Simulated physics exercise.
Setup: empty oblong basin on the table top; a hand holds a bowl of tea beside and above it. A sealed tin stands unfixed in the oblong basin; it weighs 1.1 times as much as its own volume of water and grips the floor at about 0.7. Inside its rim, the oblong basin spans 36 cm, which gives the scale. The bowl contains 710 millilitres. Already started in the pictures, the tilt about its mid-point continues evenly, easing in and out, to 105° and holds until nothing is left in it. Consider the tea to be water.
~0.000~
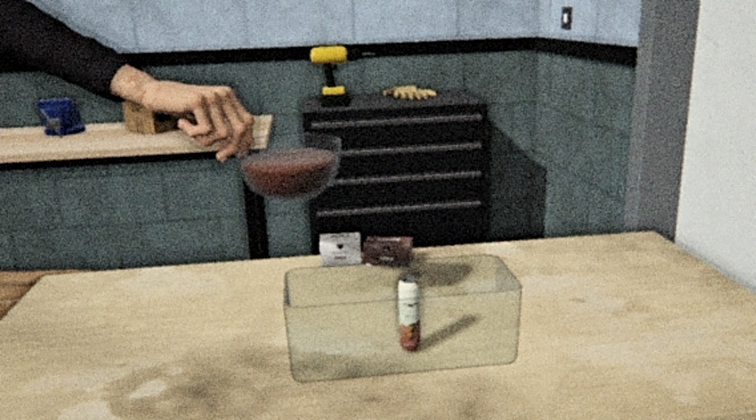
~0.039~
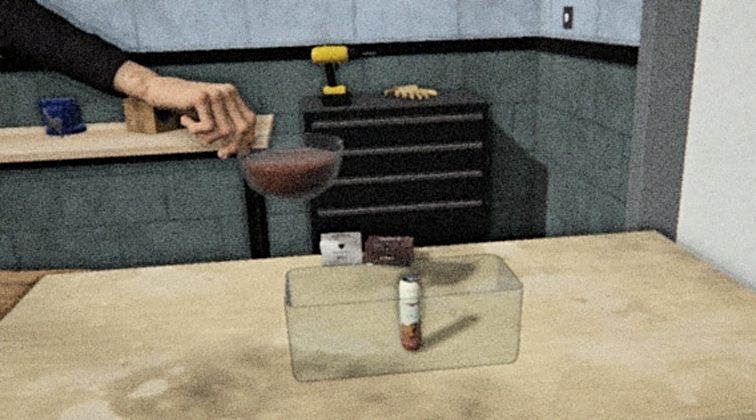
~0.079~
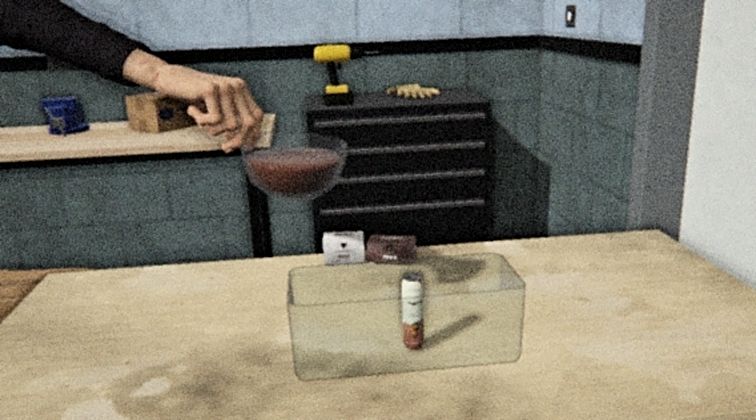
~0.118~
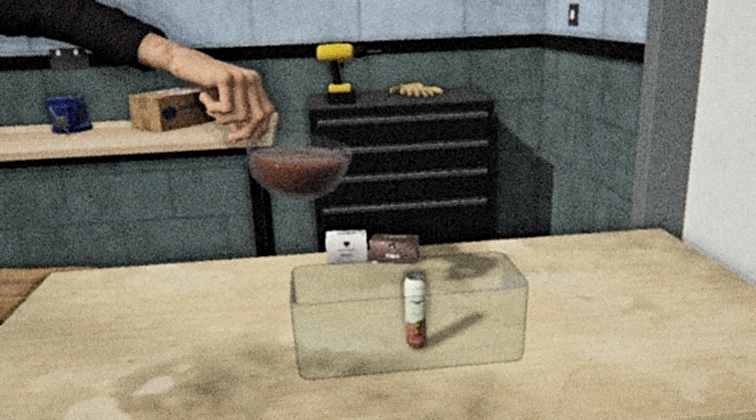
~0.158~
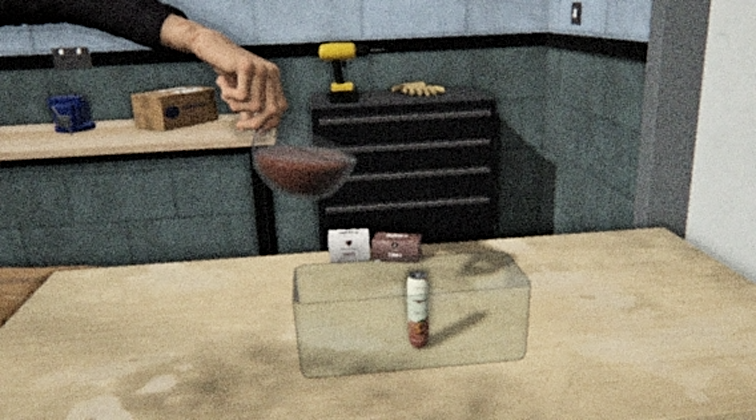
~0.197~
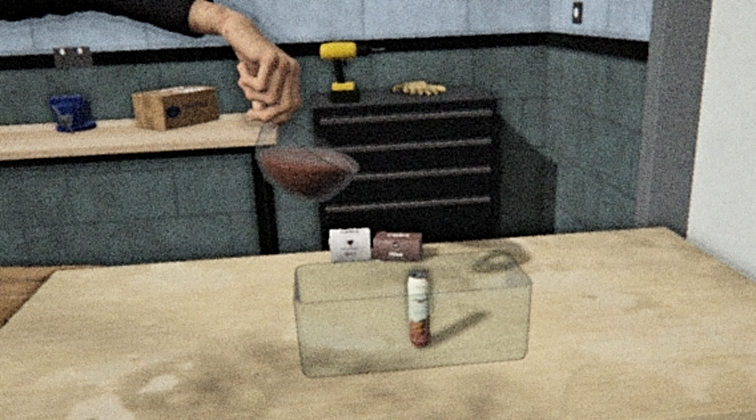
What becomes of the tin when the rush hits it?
I reckon it can't hold on.
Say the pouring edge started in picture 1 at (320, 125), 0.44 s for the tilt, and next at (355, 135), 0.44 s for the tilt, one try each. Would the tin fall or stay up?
Trial 1 - tin stays standing; trial 2 - tin tips.
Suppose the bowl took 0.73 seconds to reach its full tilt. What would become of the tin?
Result: Tin upright.
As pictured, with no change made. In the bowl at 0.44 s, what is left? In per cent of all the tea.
Fraction remaining: Approx. 14 per cent.
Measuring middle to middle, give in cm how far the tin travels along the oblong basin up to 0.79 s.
Around 3 cm.
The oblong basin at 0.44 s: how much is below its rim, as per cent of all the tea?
About 20 per cent.
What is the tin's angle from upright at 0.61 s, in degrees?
It sits at roughly 5°.
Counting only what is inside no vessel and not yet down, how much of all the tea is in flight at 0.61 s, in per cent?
Estimated airborne part: Roughly 8 per cent.
After 0.44 s the tilt is 102° and 15 per cent is still to pour; the tin stands where it began.
After 0.61 s the tilt is 105° and 1 per cent is still to pour; the tin leans 6°.
After 0.79 s the tilt is 105° and 0 per cent is still to pour; the tin leans 20°.
After 0.99 s the tilt is 105° and 0 per cent is still to pour; the tin lies on its side.
In the end the tin lies on its side.
